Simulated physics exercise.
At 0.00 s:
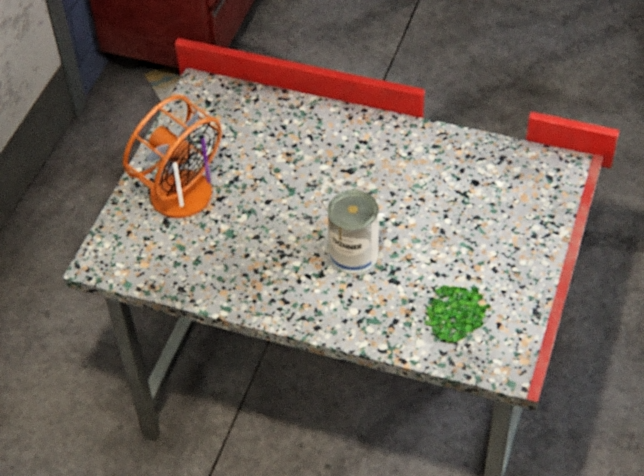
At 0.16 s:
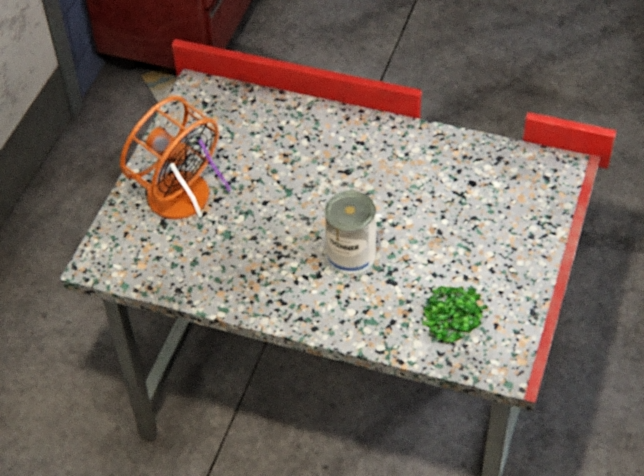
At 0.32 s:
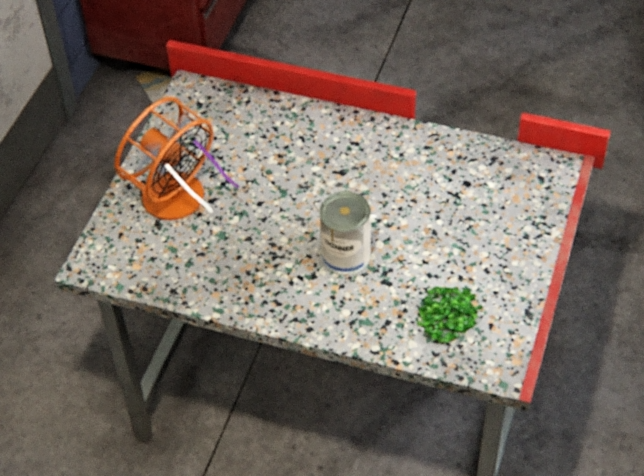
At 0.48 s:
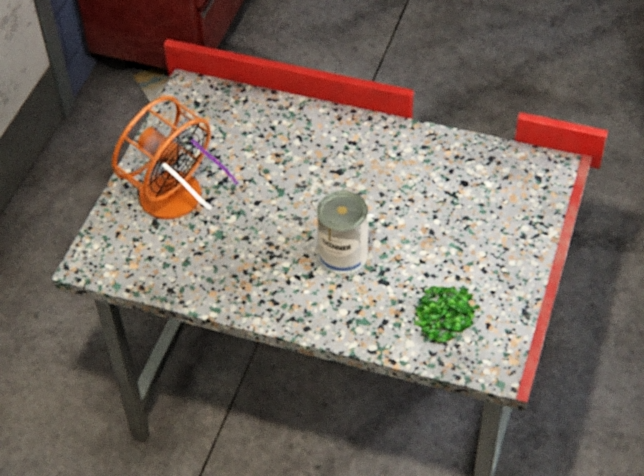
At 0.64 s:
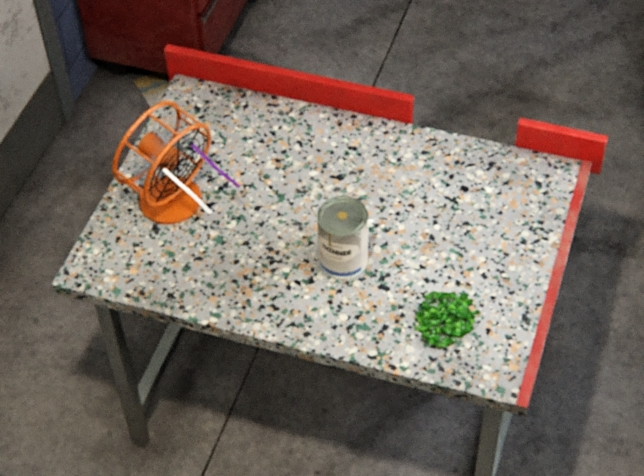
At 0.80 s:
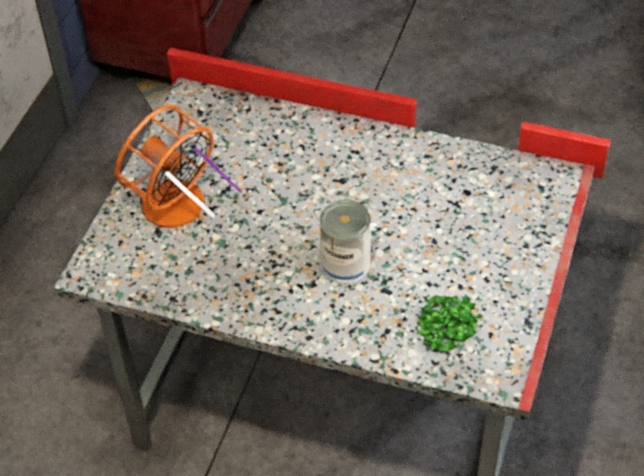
White and purple streamers lifting and fluttering from an orange desk fan on a speckled table, green flakes lying still beyond a tin.
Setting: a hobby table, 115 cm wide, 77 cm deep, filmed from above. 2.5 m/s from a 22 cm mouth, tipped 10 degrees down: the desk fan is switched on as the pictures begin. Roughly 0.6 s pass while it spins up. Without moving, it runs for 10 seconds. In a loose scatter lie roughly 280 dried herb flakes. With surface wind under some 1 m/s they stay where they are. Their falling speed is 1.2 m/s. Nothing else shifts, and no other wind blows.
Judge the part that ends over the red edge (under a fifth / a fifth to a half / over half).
It will fall short of a fifth.
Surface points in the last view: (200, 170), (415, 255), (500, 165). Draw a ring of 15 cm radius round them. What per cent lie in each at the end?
First spot near 0 %, second near 0 %, third near 0 %.
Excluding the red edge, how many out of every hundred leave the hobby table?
It comes out at some 40 %.
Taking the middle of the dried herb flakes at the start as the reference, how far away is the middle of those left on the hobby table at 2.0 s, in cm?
I'd guess near 0 cm.
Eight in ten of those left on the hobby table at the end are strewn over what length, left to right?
I'd say close to 10 cm.
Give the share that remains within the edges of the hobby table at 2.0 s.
About 100 per cent remain.
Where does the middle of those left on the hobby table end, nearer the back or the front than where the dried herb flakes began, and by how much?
Direction to the fore, distance about 5 cm.
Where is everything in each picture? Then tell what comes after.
In the first picture, the middle of the dried herb flakes is near (455, 312), none has stirred yet and the mouth of the desk fan is at (173, 148).
In the second picture, the middle of the dried herb flakes is near (453, 310), none has stirred yet and the red edge is centred on (570, 270).
In the third picture, the middle of the dried herb flakes is near (448, 311), none has stirred yet and the top of a tin is at (345, 210).
In the fourth picture, the middle of the dried herb flakes is near (445, 310) and none has stirred yet.
In the fifth picture, the middle of the dried herb flakes is near (445, 316) and none has stirred yet.
In the sixth picture, the middle of the dried herb flakes is near (448, 320) and none has stirred yet.
After 2.0 s the count stands so, 0 % are over the red edge; the middle of those still in play is near (447, 320).
After 3.2 s the count stands so, 0 % are over the red edge; the middle of those still in play is near (451, 329).
After 5.5 s the count stands so, 2 % are over the red edge; the middle of those still in play is near (452, 333).
After 10.0 s, at the end, 9 % are over the red edge; the middle of those still in play is near (445, 336).
